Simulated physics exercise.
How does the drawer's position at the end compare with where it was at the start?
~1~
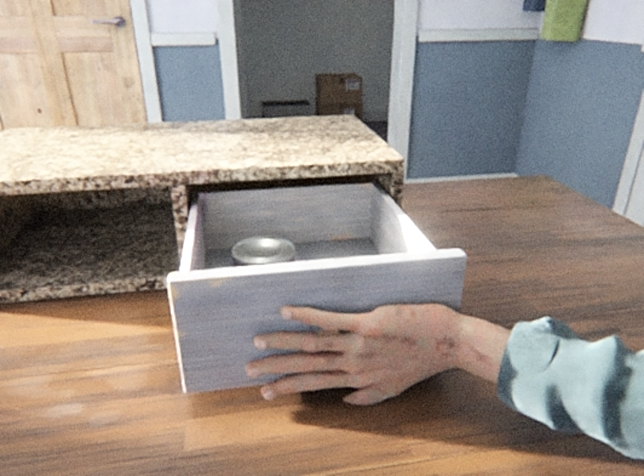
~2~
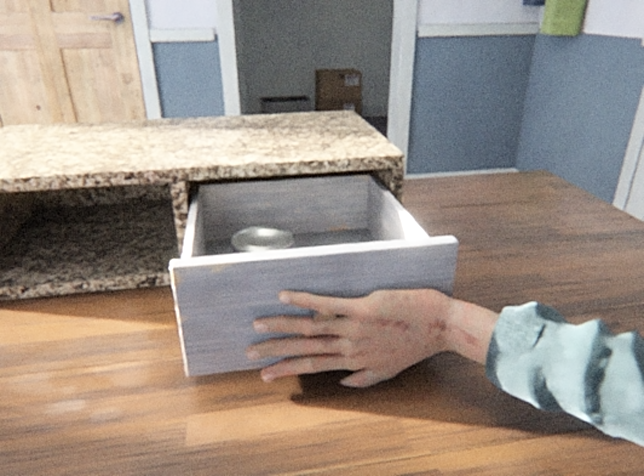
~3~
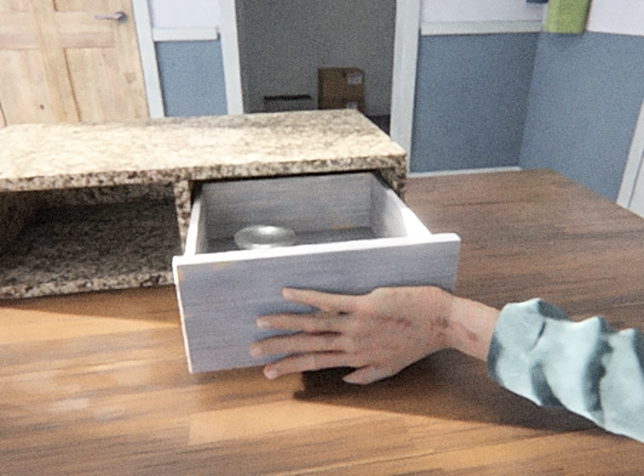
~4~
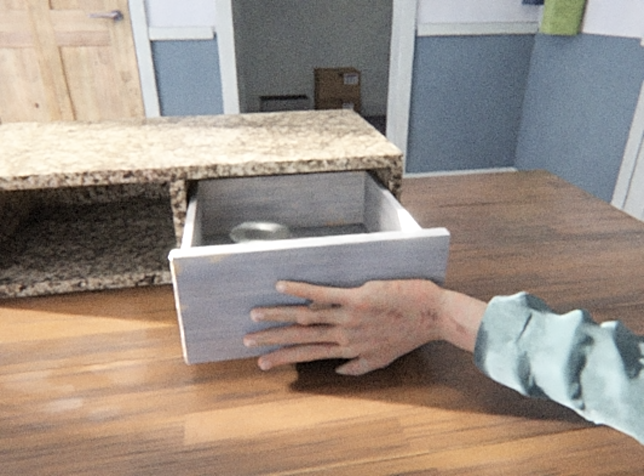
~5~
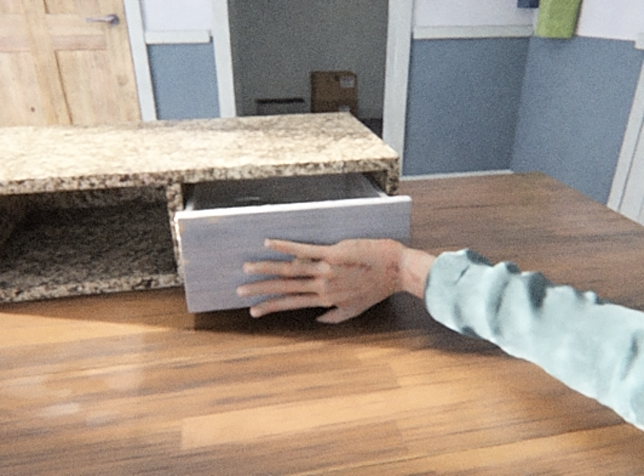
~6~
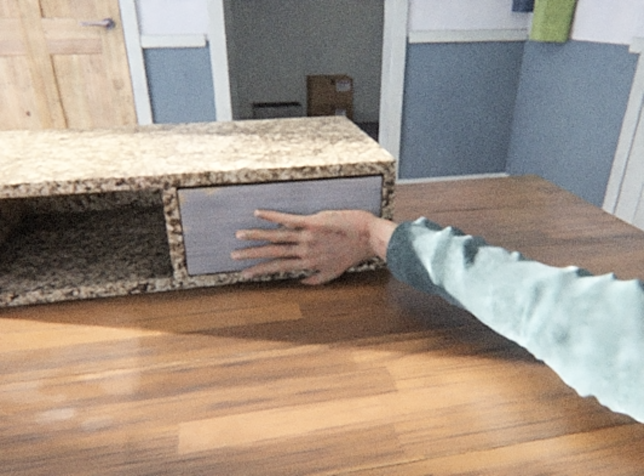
At the start the drawer stands well out from the speckled chest, and by the end it has been pushed back in and sits flush with the front.
